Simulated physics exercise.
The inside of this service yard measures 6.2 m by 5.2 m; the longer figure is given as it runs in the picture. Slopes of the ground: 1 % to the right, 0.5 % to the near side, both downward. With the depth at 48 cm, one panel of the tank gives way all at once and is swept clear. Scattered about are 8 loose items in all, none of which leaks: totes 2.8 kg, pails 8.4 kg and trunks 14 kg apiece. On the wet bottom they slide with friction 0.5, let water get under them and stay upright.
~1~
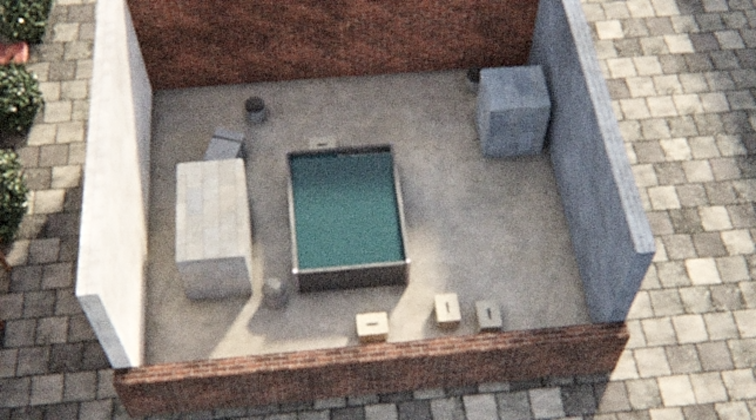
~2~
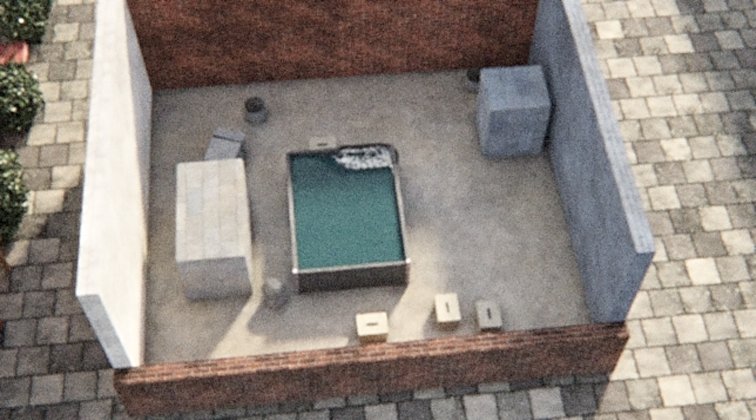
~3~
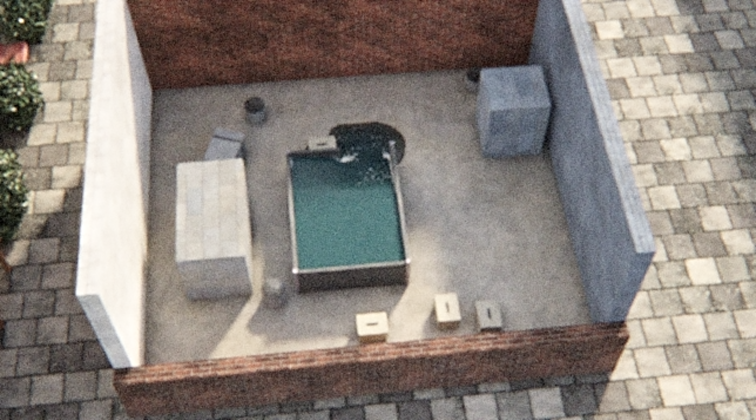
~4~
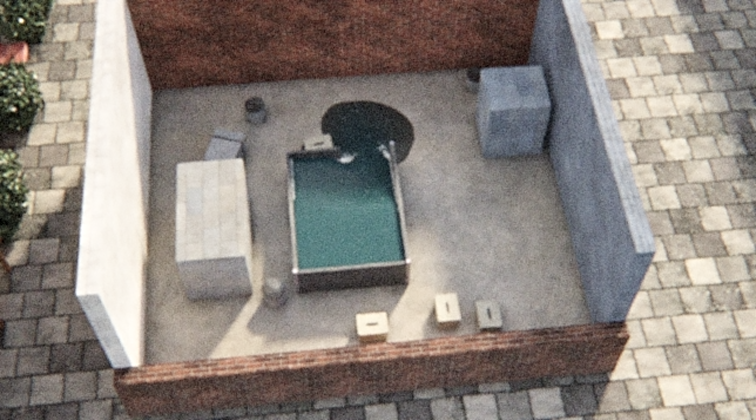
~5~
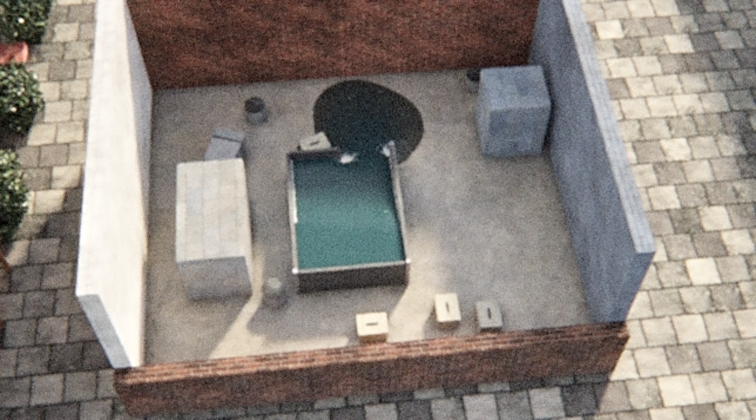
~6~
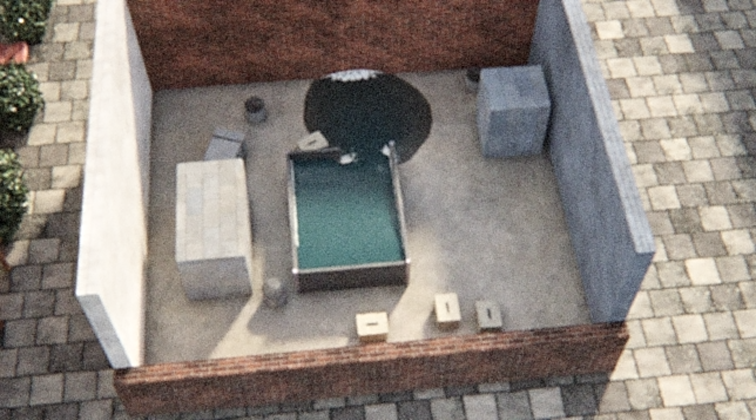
Water churns white at the far end of a rectangular tank in a walled yard, then pours out and spreads in a dark, rounded pool to the back brick wall, while a small tote beside it turns and shifts slightly left.
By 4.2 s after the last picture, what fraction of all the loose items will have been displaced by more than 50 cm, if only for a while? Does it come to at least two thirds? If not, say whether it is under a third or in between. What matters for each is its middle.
My guess is it is going to land beneath one third.
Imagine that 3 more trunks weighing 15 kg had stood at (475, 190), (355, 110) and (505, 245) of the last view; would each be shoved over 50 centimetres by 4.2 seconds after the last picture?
Result, one by one: Not exceeded, exceeded and not exceeded.
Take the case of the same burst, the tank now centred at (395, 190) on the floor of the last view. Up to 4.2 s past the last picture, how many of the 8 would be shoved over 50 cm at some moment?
1.
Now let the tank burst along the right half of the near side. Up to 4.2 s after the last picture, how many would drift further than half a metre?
Count: 3.
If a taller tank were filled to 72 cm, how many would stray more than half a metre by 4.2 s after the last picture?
So the tally would be 1.
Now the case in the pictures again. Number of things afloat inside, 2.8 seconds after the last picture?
At that time, 1.
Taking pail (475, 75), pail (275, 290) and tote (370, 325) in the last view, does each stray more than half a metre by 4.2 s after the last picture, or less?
One by one: Above the line; below the line; below the line.
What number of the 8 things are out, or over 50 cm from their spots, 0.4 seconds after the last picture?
The answer is 0.
Then, 0.4 s after the last picture 0 of 8 are over 50 cm from their spots; 0 afloat.
Then, 1.5 s after the last picture 1 of 8 are over 50 cm from their spots; 0 afloat.
Then, 2.8 s after the last picture 1 of 8 are over 50 cm from their spots; 1 afloat.
Then, 4.2 s after the last picture 1 of 8 are over 50 cm from their spots, and 1 have been at some point; 0 afloat.
